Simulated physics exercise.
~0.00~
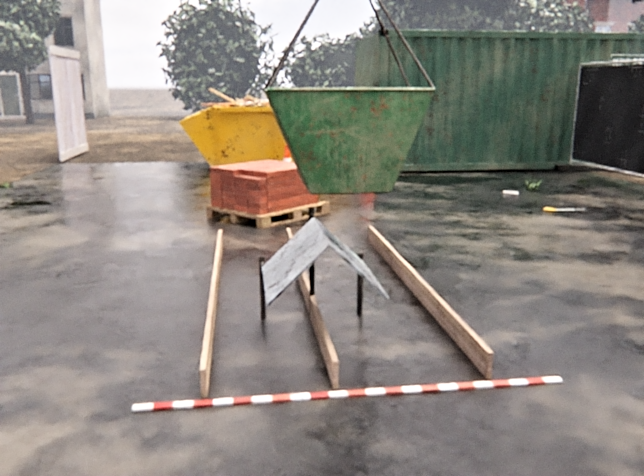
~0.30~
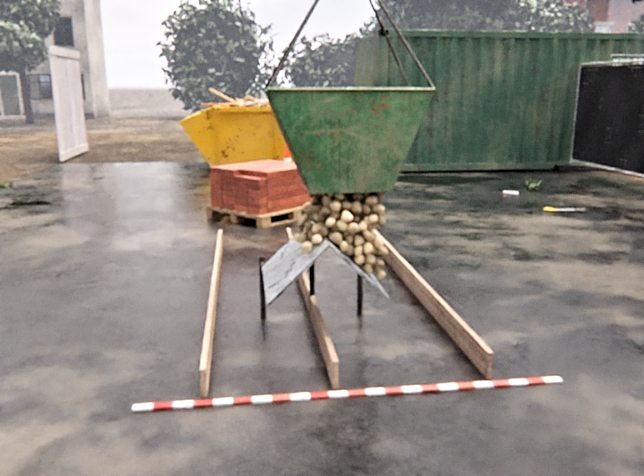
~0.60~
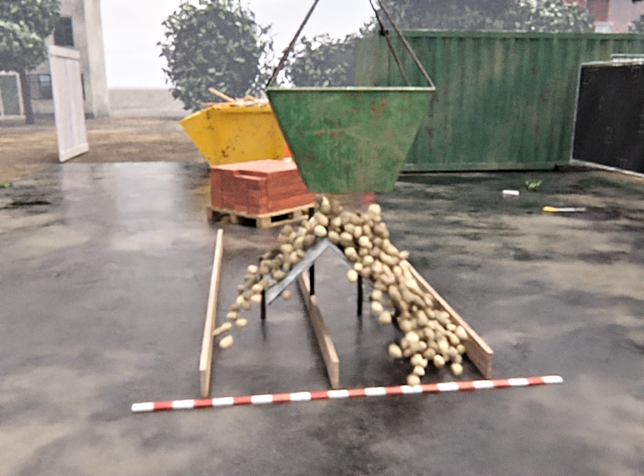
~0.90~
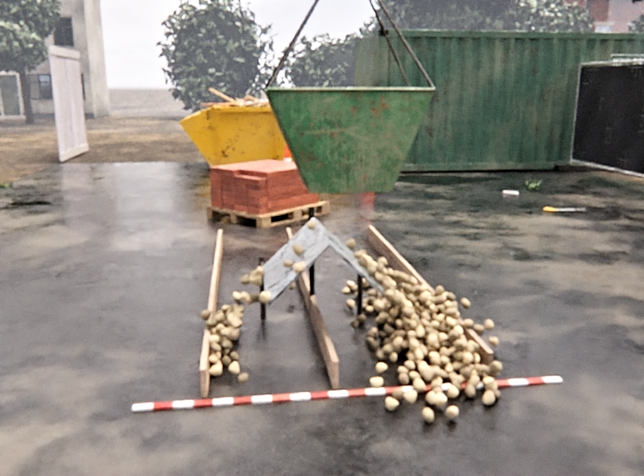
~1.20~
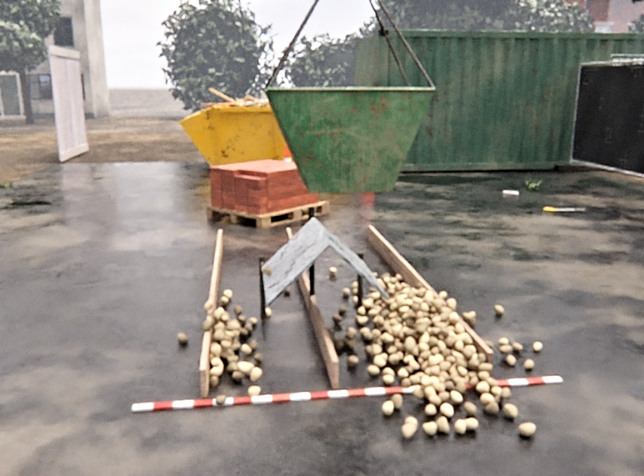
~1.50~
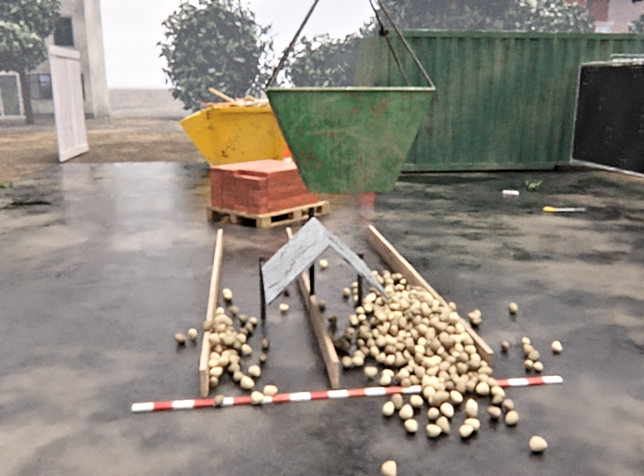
On wet concrete, stones drop from a green skip over steel slopes, most settling right.
